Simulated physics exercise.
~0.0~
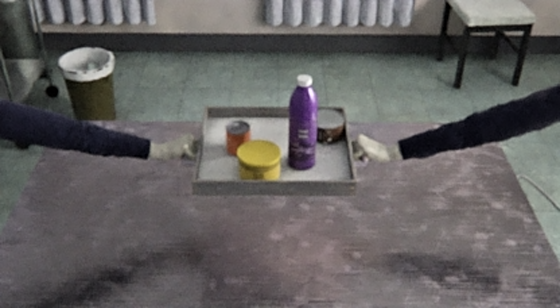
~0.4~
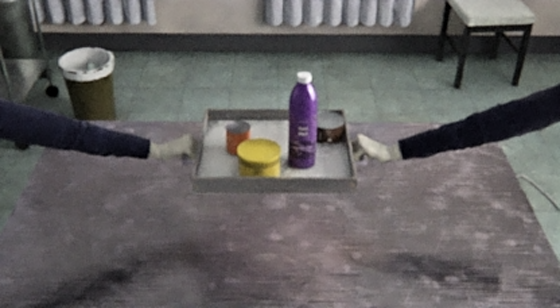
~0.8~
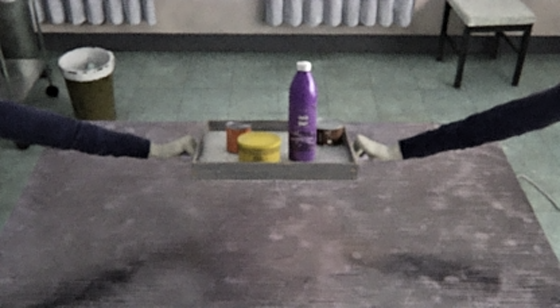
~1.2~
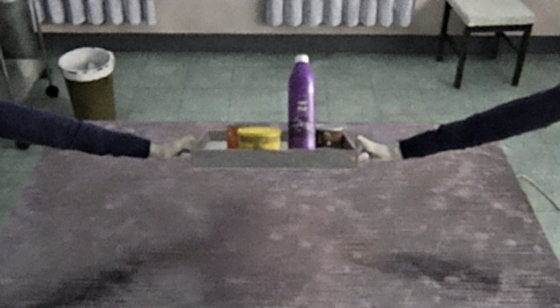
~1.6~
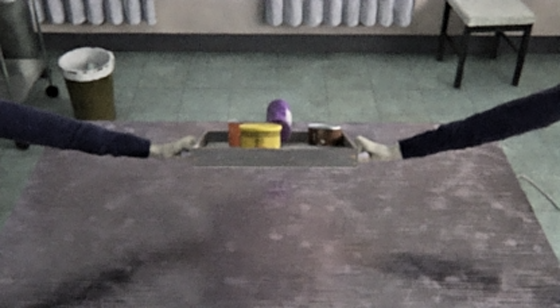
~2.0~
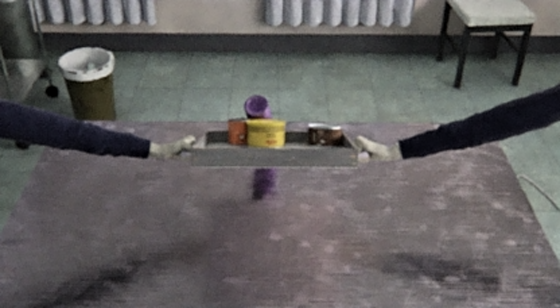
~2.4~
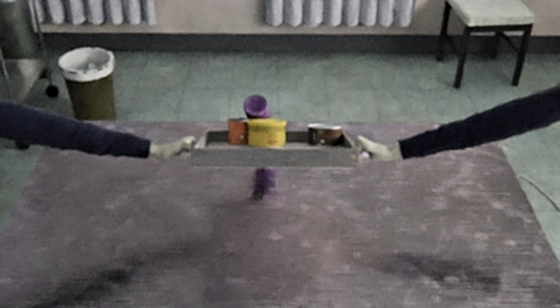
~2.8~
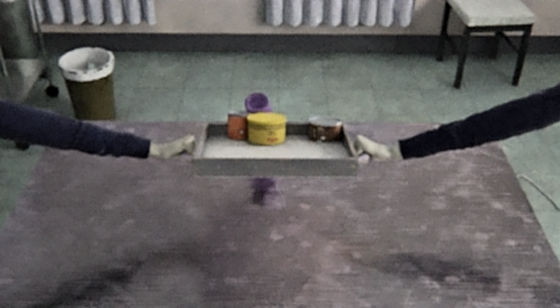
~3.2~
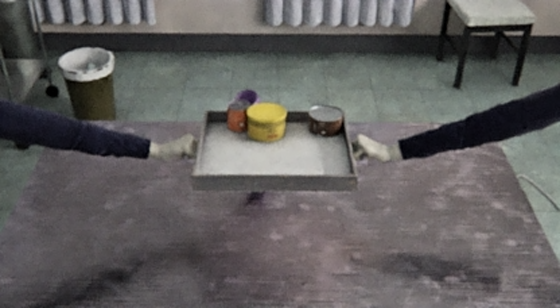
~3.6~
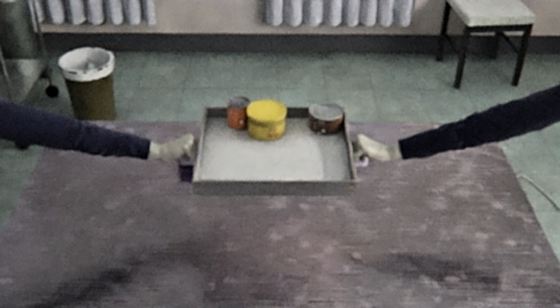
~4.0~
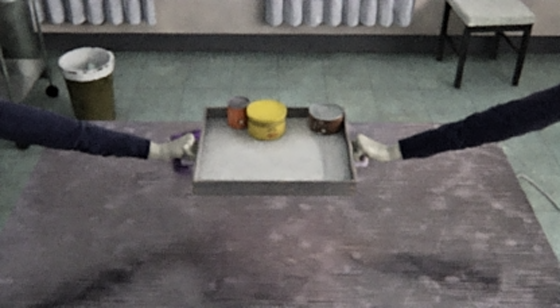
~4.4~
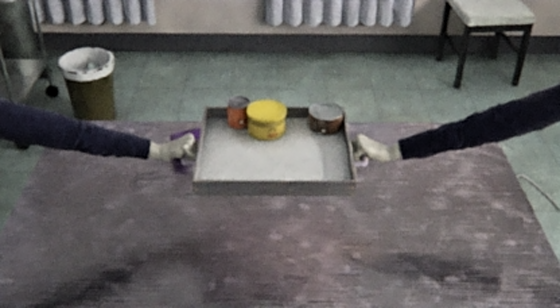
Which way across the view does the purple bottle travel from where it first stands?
The purple bottle moves to the left, going over the far edge and ending up beside the hand on the left.
